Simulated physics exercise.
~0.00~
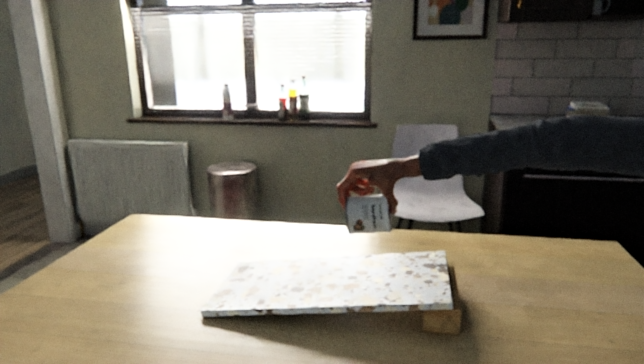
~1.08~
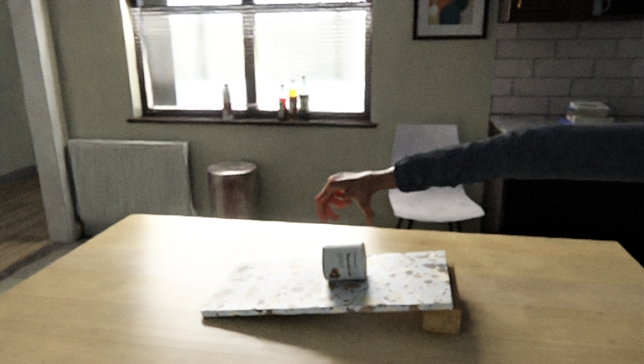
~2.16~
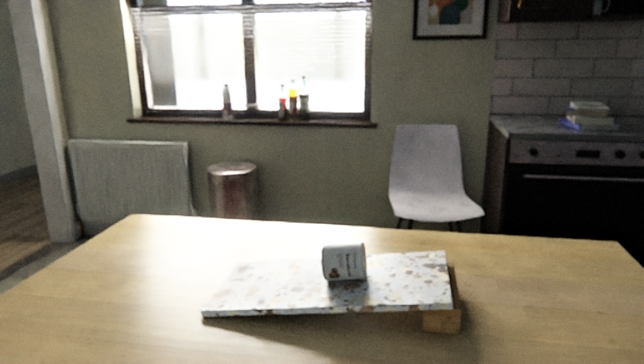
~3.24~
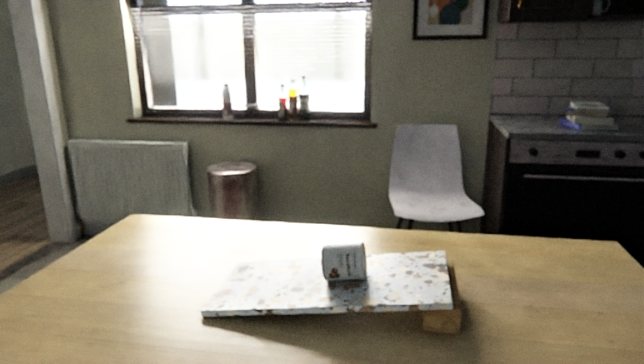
To begin with, a hand reaches in from the right, holding a small white tin above a speckled board that rests on a wooden table, its right end raised on a block. The hand lowers the tin down and to the left, and sets it on the sloping board. It then lets go and draws back, the fingers hovering just above. Next, the arm leaves the view altogether, revealing the pale chair behind the table. The tin neither slides nor tips, and it ends at rest on the board, which has not moved either.
